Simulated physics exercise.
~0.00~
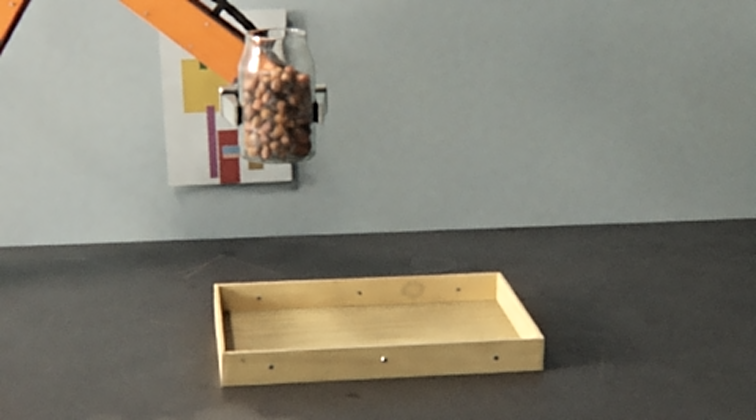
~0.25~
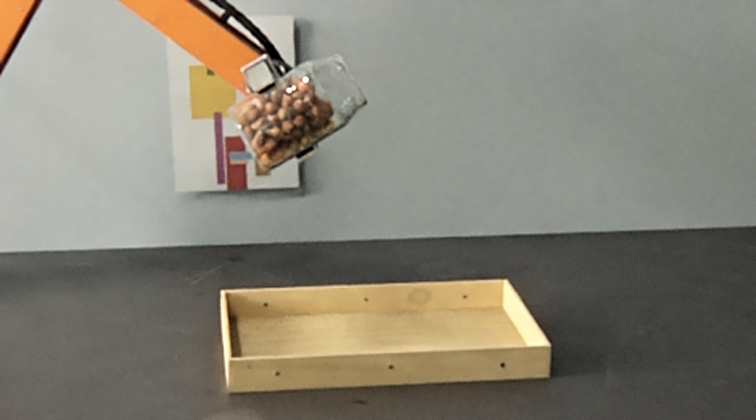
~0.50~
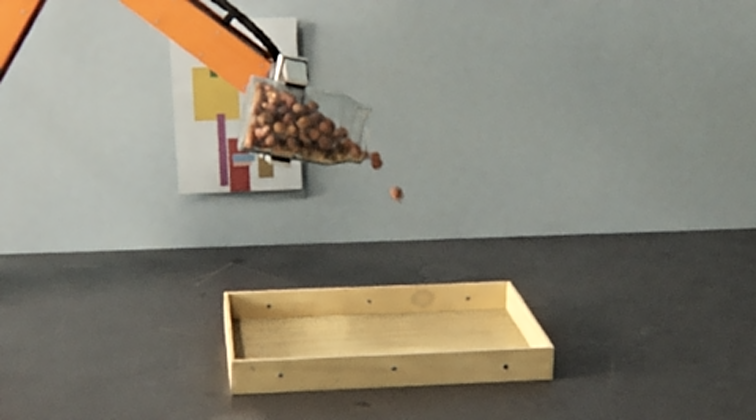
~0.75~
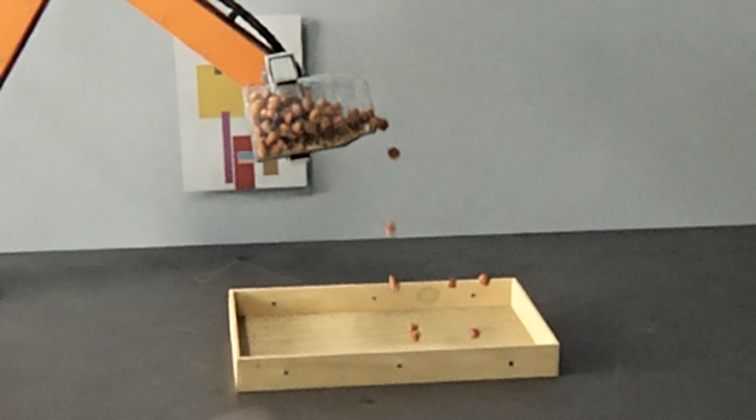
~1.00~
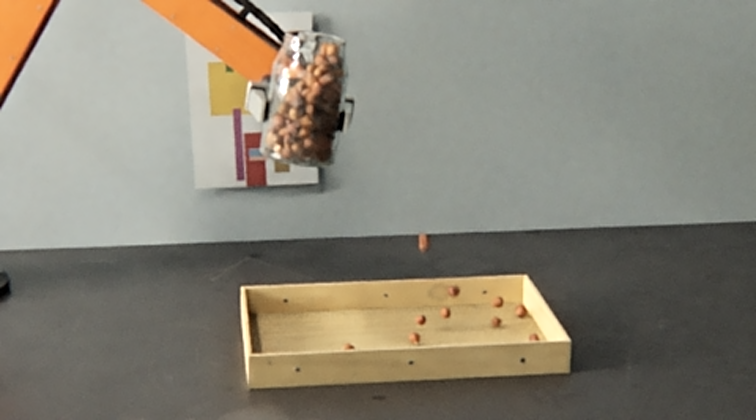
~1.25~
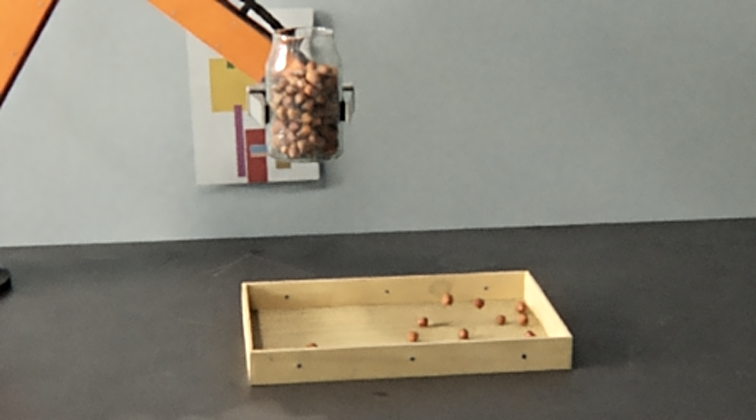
An orange robot arm tips a jar of hazelnuts, spills a few into a wooden tray, and rights it.
